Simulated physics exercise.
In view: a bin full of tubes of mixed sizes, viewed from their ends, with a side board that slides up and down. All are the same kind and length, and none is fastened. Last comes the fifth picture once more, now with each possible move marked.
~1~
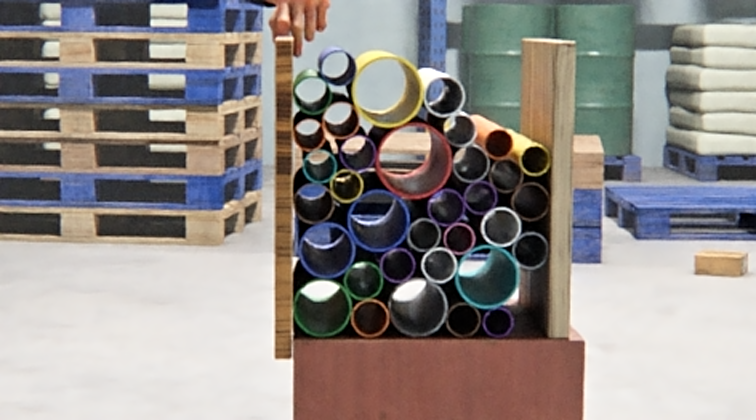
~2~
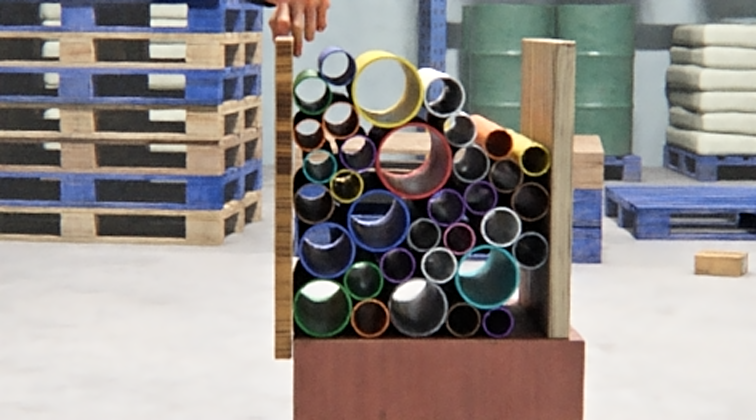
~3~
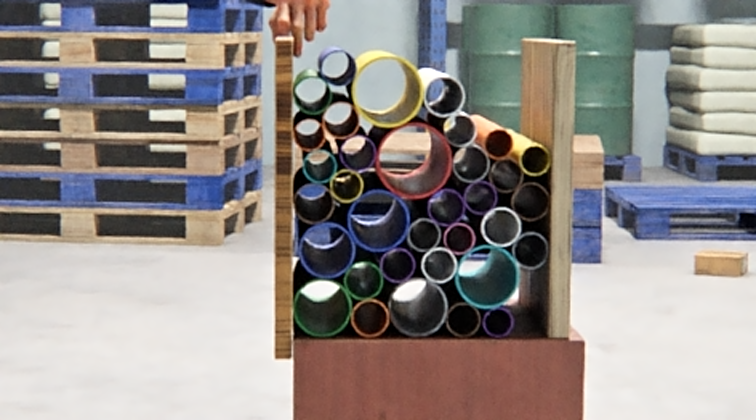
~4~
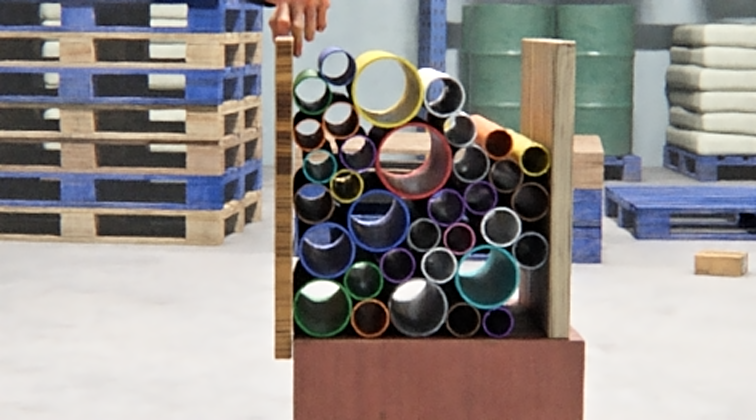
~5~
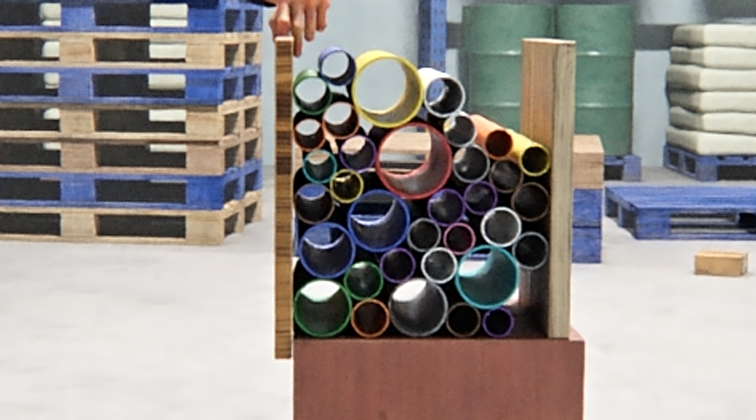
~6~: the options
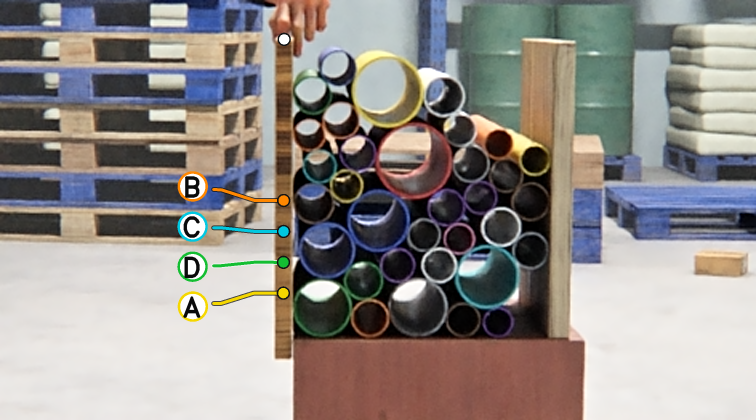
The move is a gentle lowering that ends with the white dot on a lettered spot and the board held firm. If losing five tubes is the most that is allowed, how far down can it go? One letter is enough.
It can be let down to B.
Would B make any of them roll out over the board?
Yes, at B.
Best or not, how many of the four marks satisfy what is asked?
One of them.
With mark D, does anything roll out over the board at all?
At D: Yes.
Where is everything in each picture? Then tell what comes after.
In the first frame, a red tube (414, 161); an orange tube (341, 120); a green tube (313, 95).
In the second frame, a green tube (313, 95); side board (284, 185).
In the third frame, a green tube (323, 307); a green tube (364, 281).
In the fourth frame, a white tube (439, 265); a grey tube (530, 250).
In the fifth frame, a red tube (414, 161); an orange tube (341, 120); a green tube (313, 95).
On the marked copy, A at (283, 293); B at (284, 201); C at (284, 231); D at (283, 263); the white dot at (284, 39).
Following B. Soon after the start, top of the board (294, 110).
Later, top of the board (293, 190).
In the end, top of the board (293, 200), four out over the board.
As for the rest, A more than five out over the board; C more than five out over the board; D more than five out over the board.
